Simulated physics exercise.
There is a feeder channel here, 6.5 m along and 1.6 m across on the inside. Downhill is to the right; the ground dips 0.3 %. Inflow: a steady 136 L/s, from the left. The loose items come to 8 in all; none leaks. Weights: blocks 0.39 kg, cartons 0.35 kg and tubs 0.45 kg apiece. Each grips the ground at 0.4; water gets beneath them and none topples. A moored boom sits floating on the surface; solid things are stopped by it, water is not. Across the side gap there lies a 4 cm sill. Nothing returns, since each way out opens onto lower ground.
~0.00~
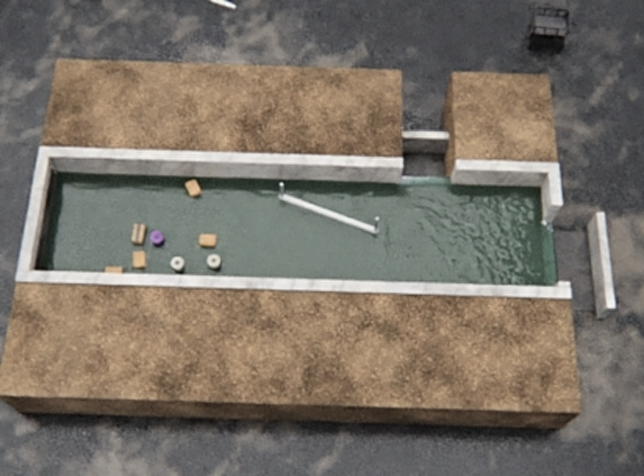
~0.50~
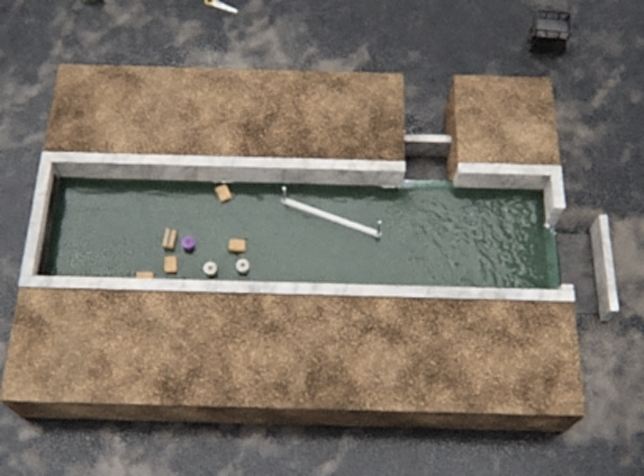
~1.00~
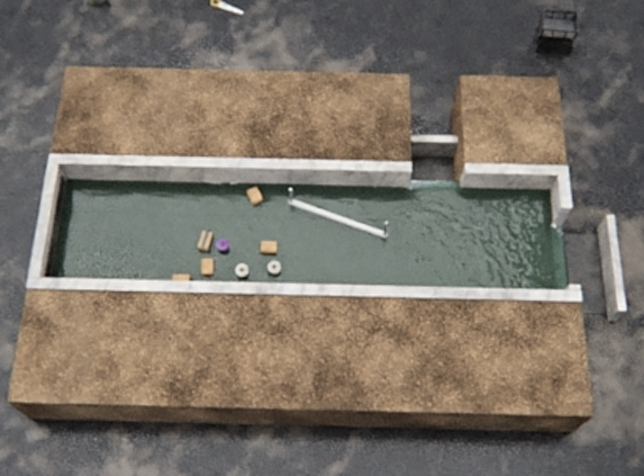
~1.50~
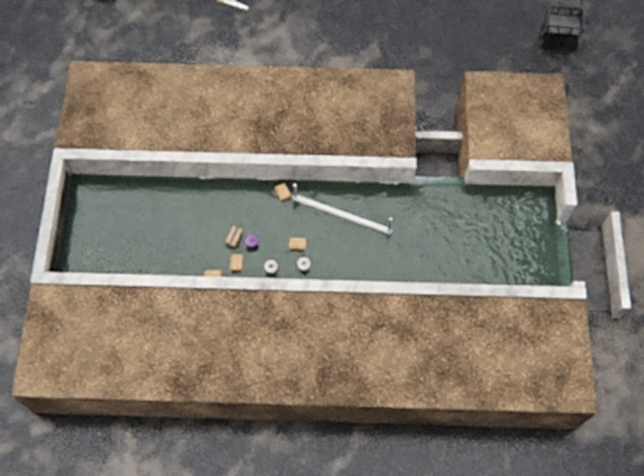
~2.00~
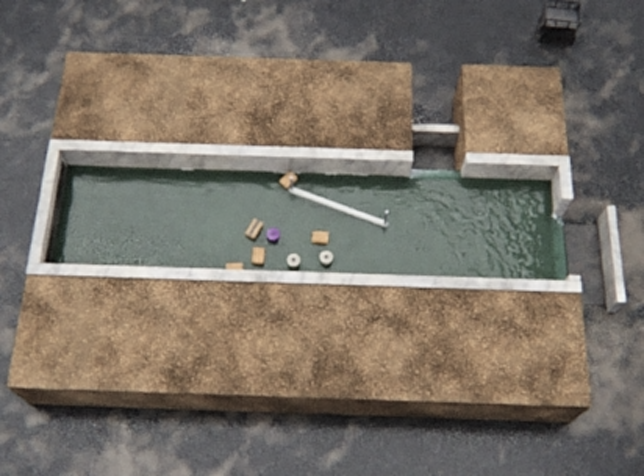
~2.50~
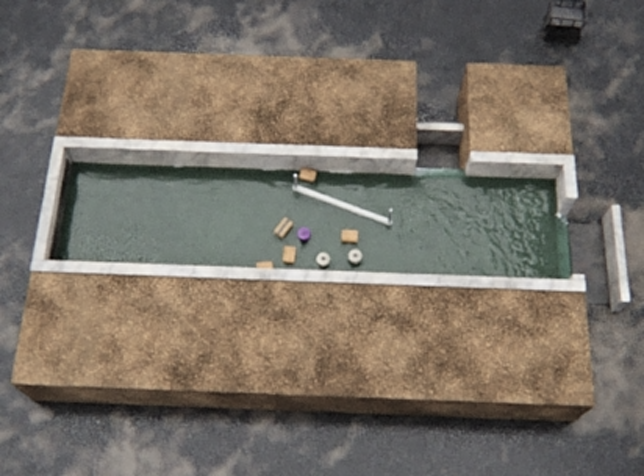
At first, cartons and round tubs, one of them purple, float in the left part of a walled channel of green water. The loose cluster drifts steadily right together, and the uppermost carton meets the left end of the slanted white boom, then slips along its upper side.
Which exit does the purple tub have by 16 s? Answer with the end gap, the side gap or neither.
End opening.
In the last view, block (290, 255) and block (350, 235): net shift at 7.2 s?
First one 450 cm, second one 450 cm.
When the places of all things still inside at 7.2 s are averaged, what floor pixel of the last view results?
Close to (515, 261).
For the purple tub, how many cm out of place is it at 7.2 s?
About 450 cm.
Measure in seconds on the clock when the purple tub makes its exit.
It should be at around 8.5 seconds.
After 3.5 s the purple tub is near (356, 234), 2.4 m from its start, afloat; 0 of 8 are out; 8 afloat.
After 7.2 s the purple tub is near (517, 235), 4.5 m from its start, afloat; 2 of 8 are out; 6 afloat.
After 12.0 s the purple tub has gone out by the end gap; 8 of 8 are out; 0 afloat.
After 16.0 s the purple tub has gone out by the end gap; 8 of 8 are out; 0 afloat.
